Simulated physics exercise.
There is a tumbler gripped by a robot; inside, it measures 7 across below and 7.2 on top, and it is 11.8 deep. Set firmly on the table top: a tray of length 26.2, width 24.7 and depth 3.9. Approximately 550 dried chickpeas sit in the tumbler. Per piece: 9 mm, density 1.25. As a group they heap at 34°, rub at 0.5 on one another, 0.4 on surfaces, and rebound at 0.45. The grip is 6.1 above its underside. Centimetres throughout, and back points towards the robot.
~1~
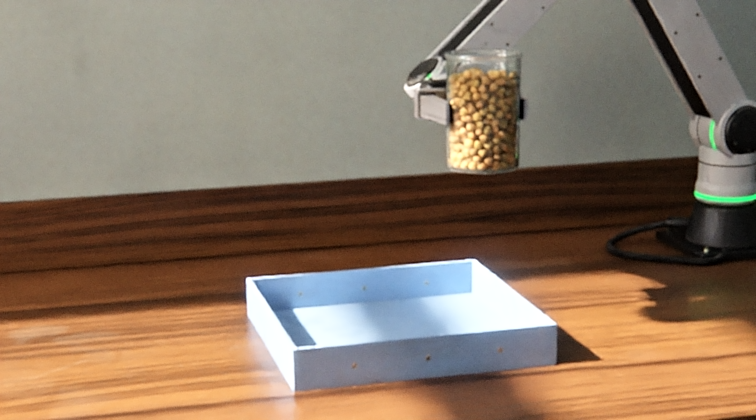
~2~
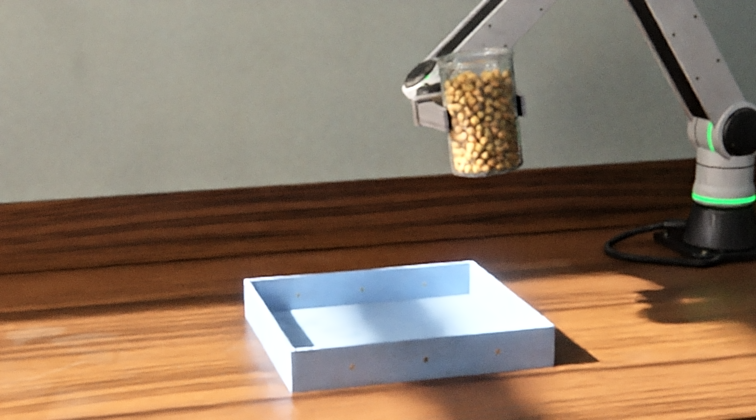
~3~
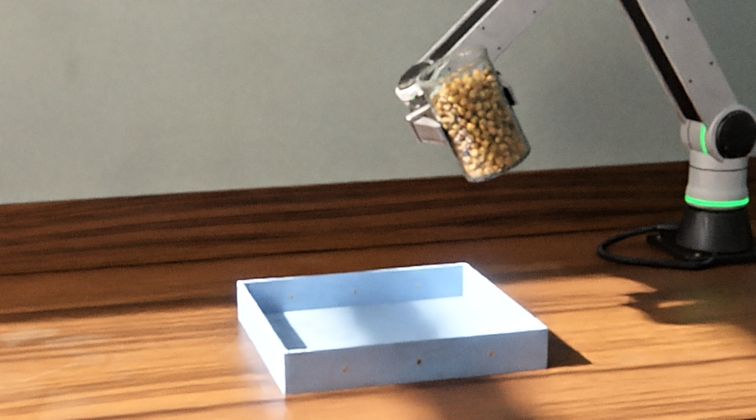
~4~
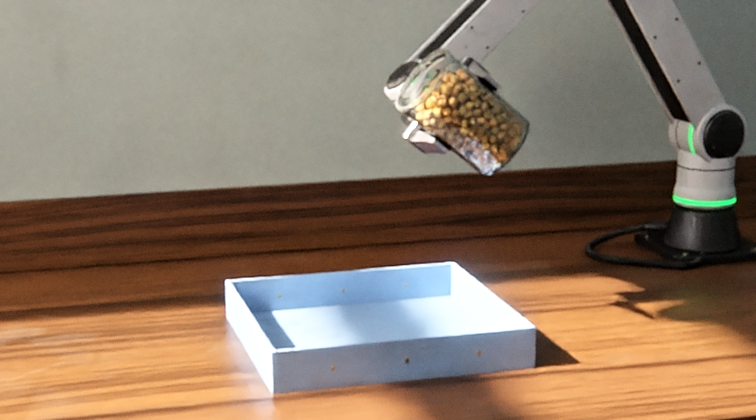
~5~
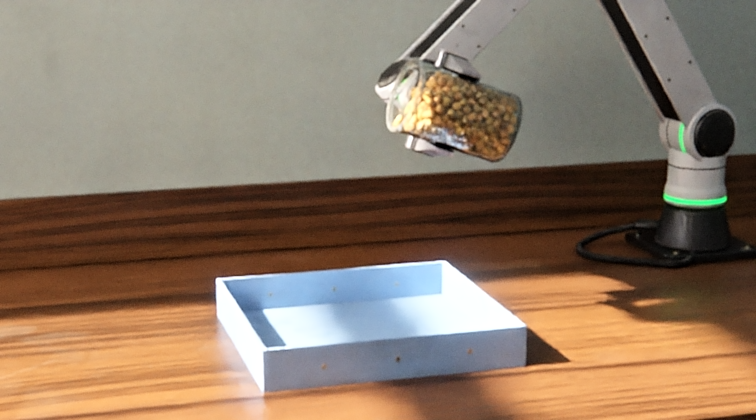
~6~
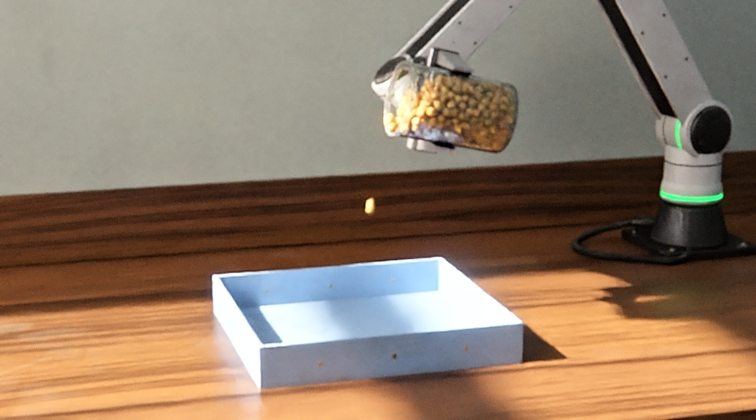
A grey robot arm with glowing green rings stands at the right of a sunlit wooden table against a plain grey-green wall, seen from the front and slightly above. Its gripper holds a clear glass tumbler full of tan dried chickpeas above a shallow, empty light-blue tray. The arm tips the tumbler leftward until it lies nearly sideways and one chickpea drops from it, while the view drifts slightly right.
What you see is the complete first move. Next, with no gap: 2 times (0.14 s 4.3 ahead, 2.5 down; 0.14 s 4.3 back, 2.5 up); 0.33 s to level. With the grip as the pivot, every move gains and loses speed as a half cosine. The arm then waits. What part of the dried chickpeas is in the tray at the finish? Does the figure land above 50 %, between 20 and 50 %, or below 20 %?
The figure lands between 20 and 50 %.
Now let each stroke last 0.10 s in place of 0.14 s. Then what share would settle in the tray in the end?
I'd expect close to 30 in a hundred.
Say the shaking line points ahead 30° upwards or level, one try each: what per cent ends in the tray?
Roughly 60 per cent, then 45 per cent.
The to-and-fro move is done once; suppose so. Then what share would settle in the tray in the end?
About 15 %.
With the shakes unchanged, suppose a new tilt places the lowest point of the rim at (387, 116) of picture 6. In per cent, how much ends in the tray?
Result: Approximately 10 %.
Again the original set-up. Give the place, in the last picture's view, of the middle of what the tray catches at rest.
Roughly at pixel (314, 332).
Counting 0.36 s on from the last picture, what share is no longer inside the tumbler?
Near 15 in a hundred parts have gone so far.
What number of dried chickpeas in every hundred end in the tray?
Roughly 25 percent.
Then, 0.36 s after the last picture, tilted 77° forward, highest piece 25 above the table; 467 in the tumbler, 28 in the tray, 54 in flight or on a rim.
Then, 0.71 s after the last picture, tilted 43° forward, highest piece 27 above the table; 402 in the tumbler, 142 in the tray, 2 on the table or floor, 3 in flight or on a rim.
Then, 1.09 s after the last picture, level, highest piece 27 above the table; 402 in the tumbler, 145 in the tray, 2 on the table or floor.
Then, 2.14 s after the last picture, level, highest piece 27 above the table; 402 in the tumbler, 145 in the tray, 2 on the table or floor.
Final count, 402 in the tumbler, 145 in the tray, 2 on the table or floor. That is 26 % in the tray.
